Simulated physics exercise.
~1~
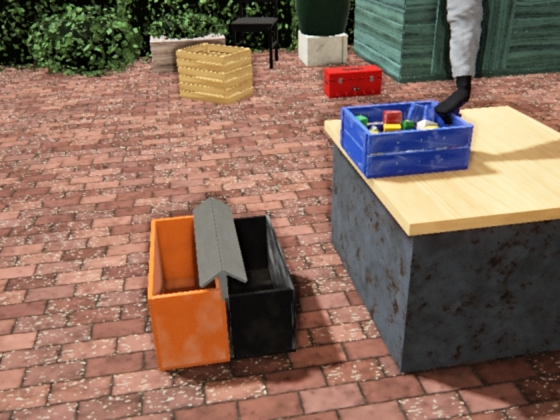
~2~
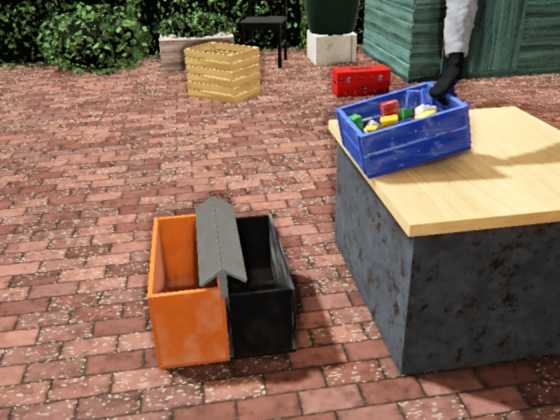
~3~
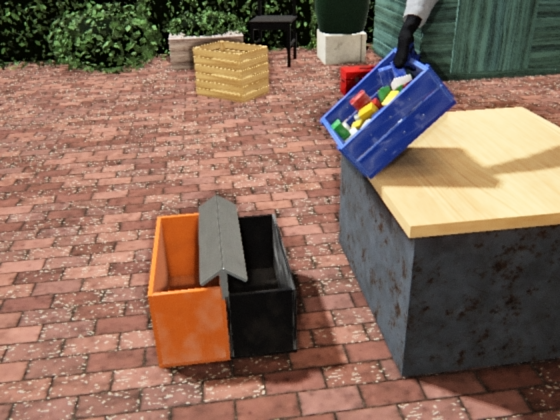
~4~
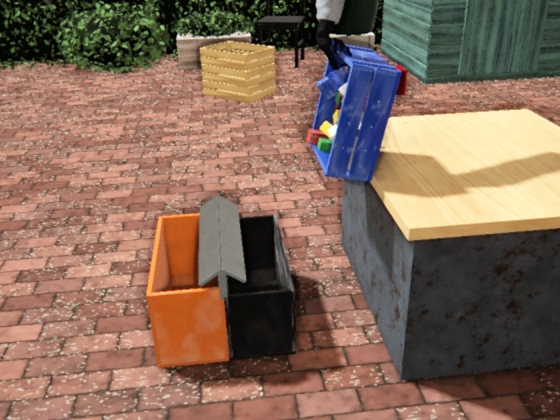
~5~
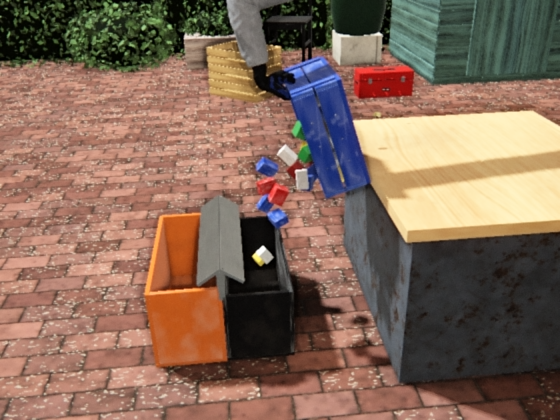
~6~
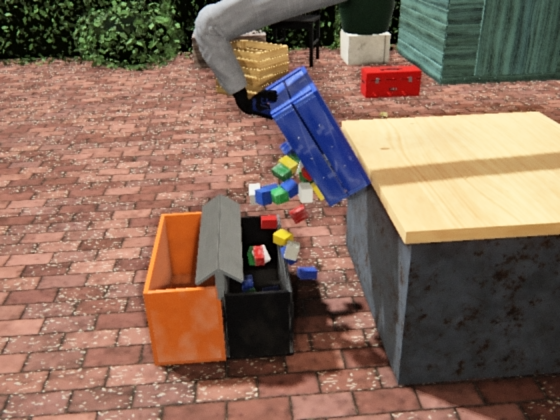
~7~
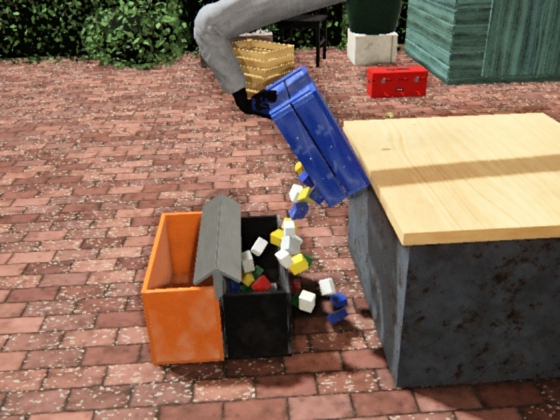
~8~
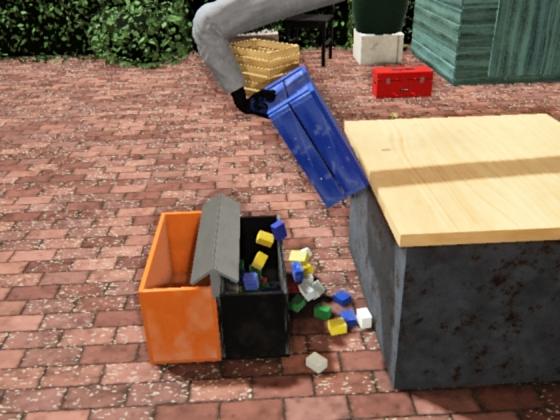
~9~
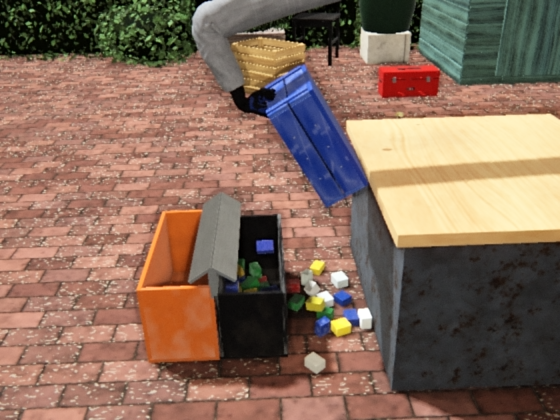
In the video, a gray arm with a black hand tips a blue box of colorful toy bricks off a bench's left edge toward joined black and orange bins, and the bricks tumble out, many landing in the black bin while others lie on the brick paving beside it.
